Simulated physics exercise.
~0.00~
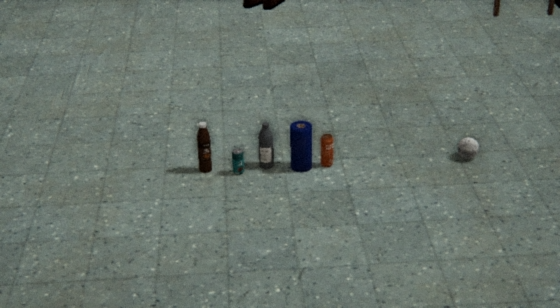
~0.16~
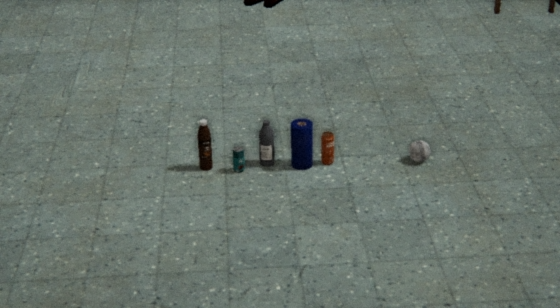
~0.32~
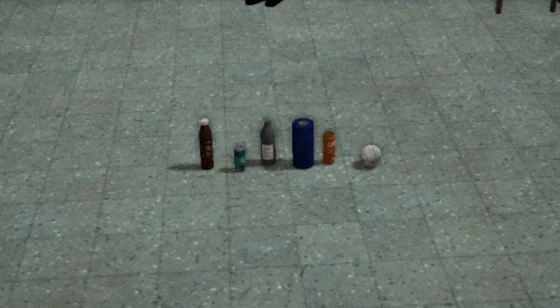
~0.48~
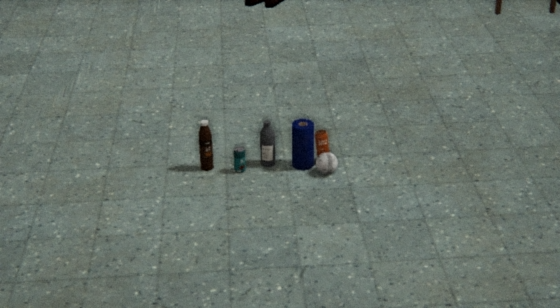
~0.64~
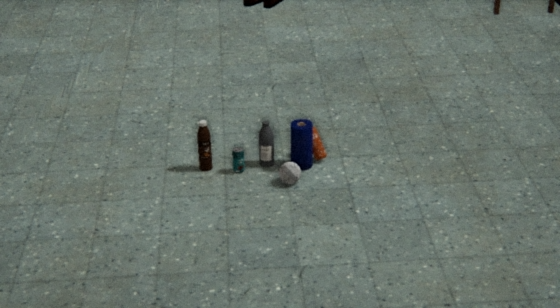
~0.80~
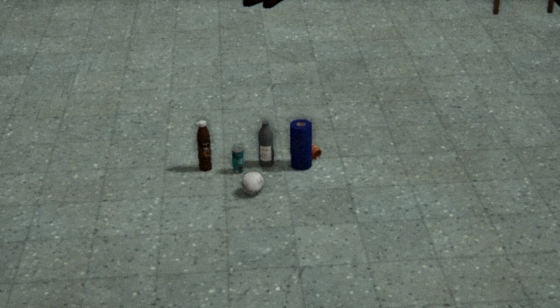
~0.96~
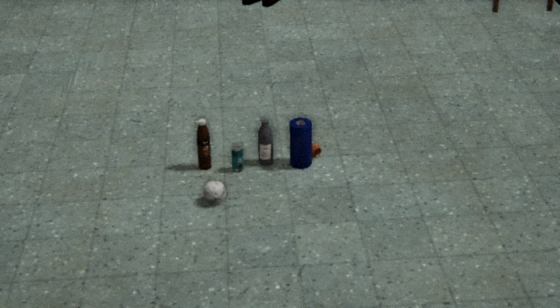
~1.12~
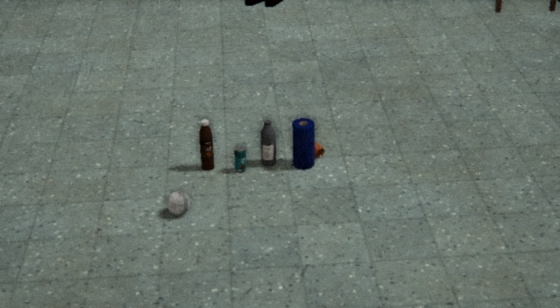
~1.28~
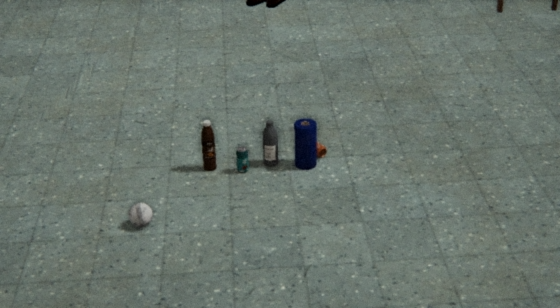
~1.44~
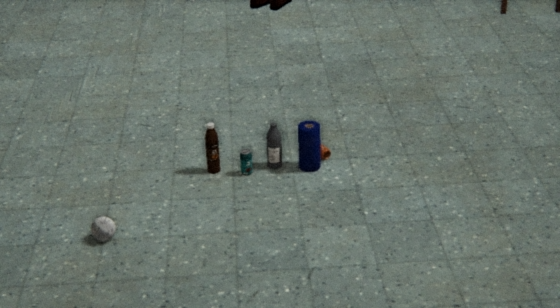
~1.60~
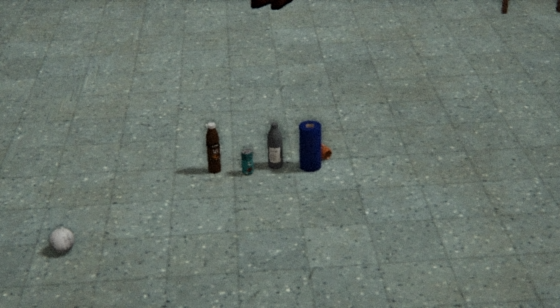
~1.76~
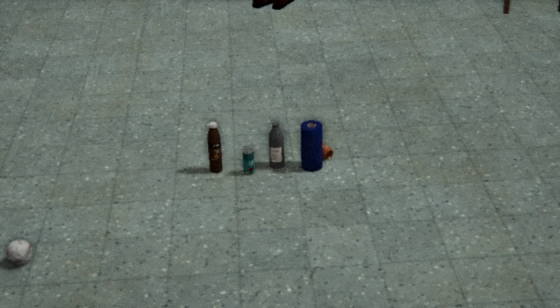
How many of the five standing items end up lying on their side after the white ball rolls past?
One of them ends up on its side, the orange can, which lies partly hidden behind the blue roll.
The clip shows a white ball rolling from right to left across a tiled floor toward five upright items. It knocks over the orange can, passes in front of the blue roll, two bottles and turquoise can, which stay standing, and reaches the lower left edge.
